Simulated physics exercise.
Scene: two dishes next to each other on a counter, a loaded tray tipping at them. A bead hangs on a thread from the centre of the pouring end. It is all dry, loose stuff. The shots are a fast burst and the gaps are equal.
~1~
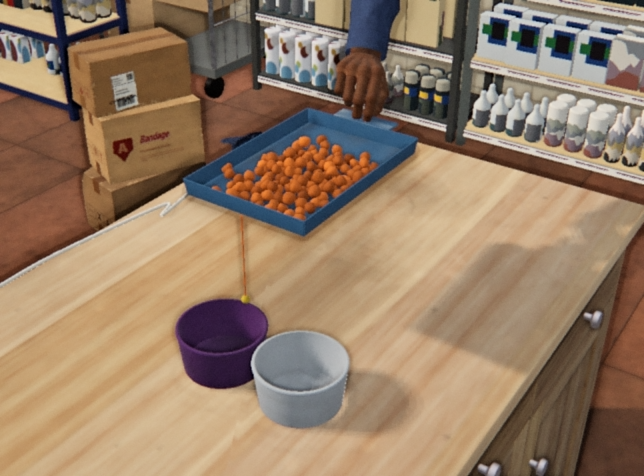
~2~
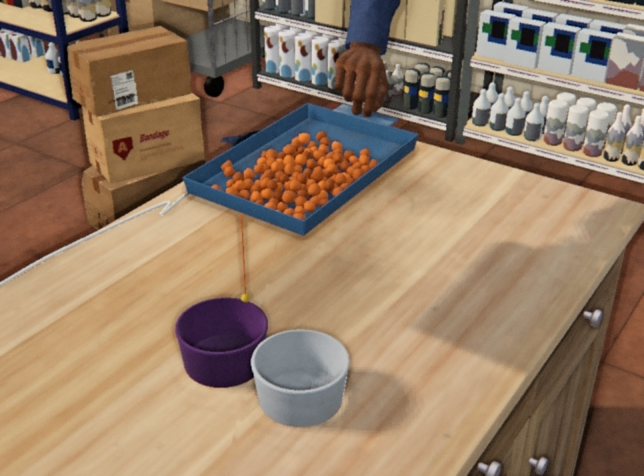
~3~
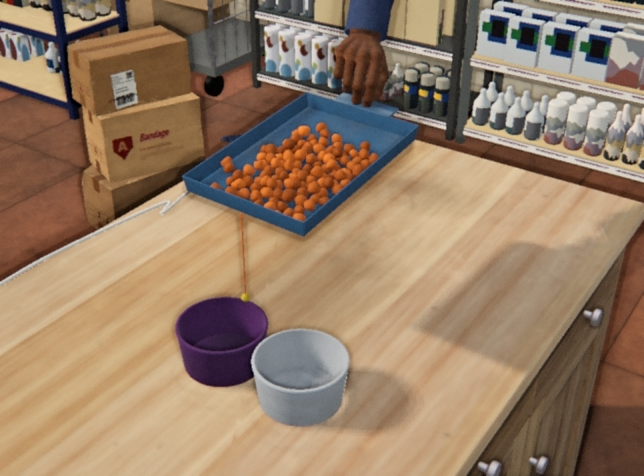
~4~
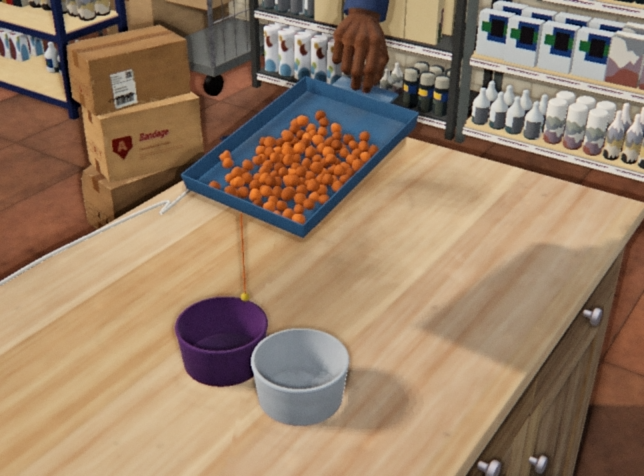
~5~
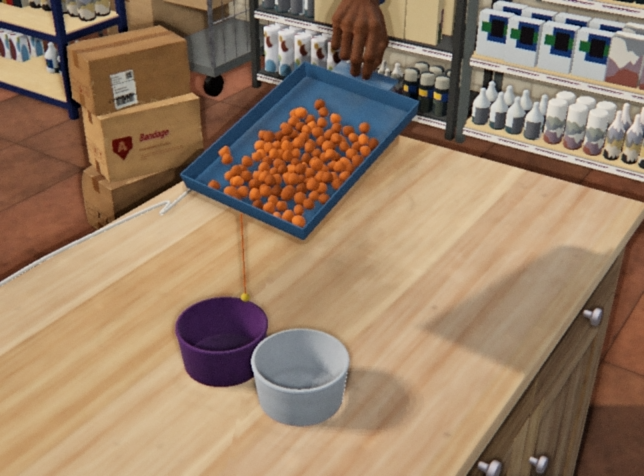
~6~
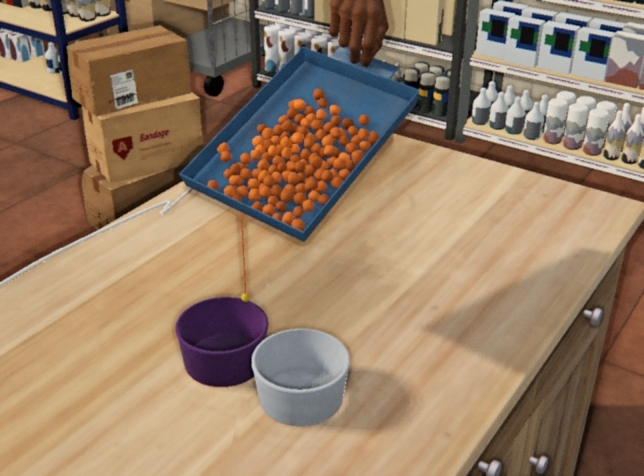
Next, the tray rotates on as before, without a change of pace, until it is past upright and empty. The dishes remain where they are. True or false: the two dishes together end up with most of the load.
True.
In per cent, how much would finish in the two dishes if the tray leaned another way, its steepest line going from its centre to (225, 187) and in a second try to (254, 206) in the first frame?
The first try would leave around 30 per cent there, the second around 50 per cent.
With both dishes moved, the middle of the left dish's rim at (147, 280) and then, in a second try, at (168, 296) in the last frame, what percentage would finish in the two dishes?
Trial 1 around 10 percent, trial 2 around 50 percent.
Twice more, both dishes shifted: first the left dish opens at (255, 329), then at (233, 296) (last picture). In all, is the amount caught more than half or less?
First most of it, then not half.
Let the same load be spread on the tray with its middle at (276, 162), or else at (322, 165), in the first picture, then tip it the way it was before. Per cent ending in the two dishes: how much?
First 60 %, then 80 %.
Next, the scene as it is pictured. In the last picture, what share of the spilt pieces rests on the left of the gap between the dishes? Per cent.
Around 60 %.
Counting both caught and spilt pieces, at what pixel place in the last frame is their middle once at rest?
I'd place the middle at about (275, 378).
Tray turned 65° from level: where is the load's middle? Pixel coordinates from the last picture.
Its middle sits at about pixel (282, 180).
Soon after the last picture, tray tipped steeply; nearly all on the tray; a stray few in the air.
A little later, tray tipped past a quarter turn; most on the tray; a small part in the right dish; a stray few in the left dish; a stray few outside both; a small part in the air.
Later still, tray tipped past a quarter turn; about half in the right dish; about a quarter in the left dish; about a quarter outside both; a stray few in the air.
At rest, tray tipped past a quarter turn; about half in the right dish; about a quarter in the left dish; about a quarter outside both.
